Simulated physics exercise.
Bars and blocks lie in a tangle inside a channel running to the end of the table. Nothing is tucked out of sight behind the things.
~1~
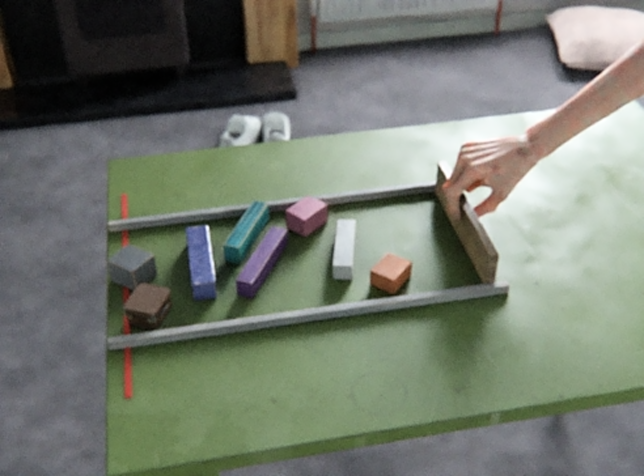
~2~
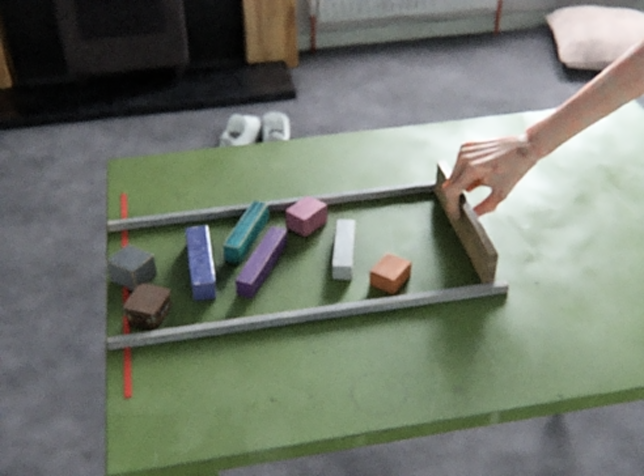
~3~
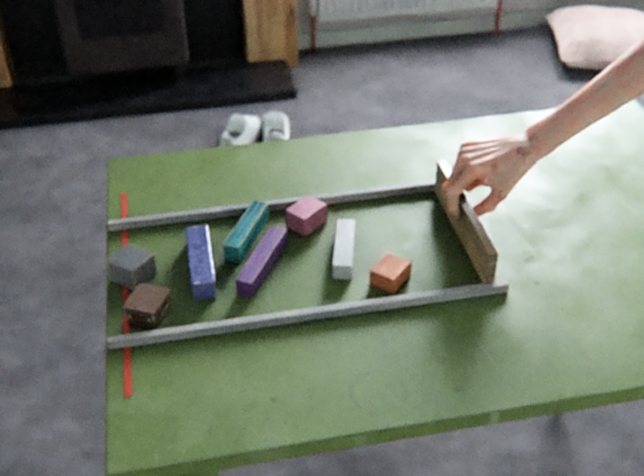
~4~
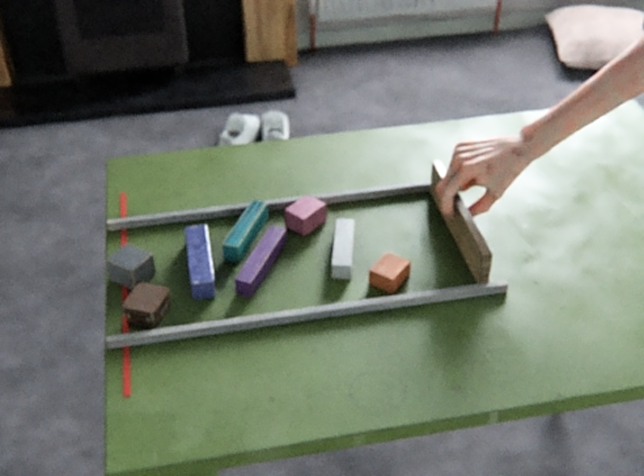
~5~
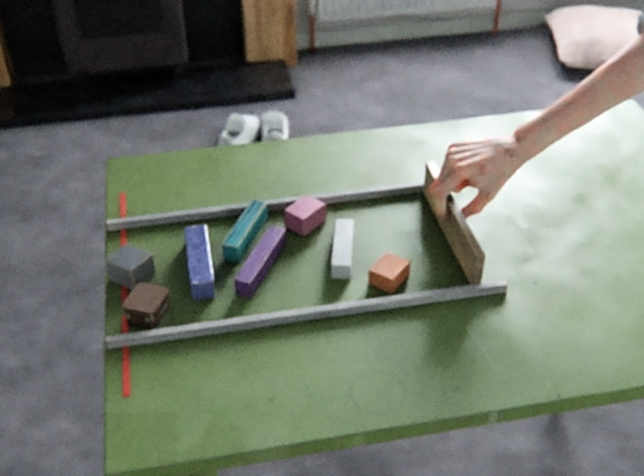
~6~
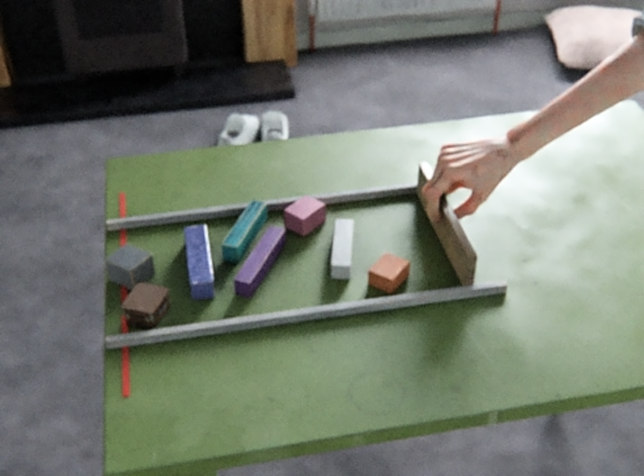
In the video, colored blocks and bars lie between two rails on a green table, near a strip of red tape. A hand holds a wooden board upright at the right and slides it slightly left, while the blocks stay still.
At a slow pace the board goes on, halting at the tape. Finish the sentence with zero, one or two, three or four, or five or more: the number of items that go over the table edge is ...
The number of items that go over the table edge is five or more.
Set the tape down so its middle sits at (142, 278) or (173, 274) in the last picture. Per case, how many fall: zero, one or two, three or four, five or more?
Three or four; three to four.
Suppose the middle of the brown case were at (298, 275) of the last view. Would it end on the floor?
In the end the brown case slides off.
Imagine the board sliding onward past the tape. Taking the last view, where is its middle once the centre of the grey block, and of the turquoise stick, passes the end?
The middle is at (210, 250) when it's the grey block, and at (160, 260) when it's the turquoise stick.
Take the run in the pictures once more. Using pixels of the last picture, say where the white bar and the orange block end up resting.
Taking them in turn, first comes (113, 278), then (109, 321).
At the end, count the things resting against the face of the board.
That makes 2.
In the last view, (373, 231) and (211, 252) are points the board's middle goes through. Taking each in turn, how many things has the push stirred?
I count 1 first and 8 after.
Soon after, none off yet; grey block at rest near (130, 267); brown case at rest near (147, 306); blue bar at rest near (199, 261).
After that, none off yet; grey block moving near (121, 269); brown case moving near (138, 309); blue bar displaced a little near (158, 269).
In the end, the number that fall off is five or more; gone, pink block, purple bar, turquoise stick, blue bar, brown case and grey block.
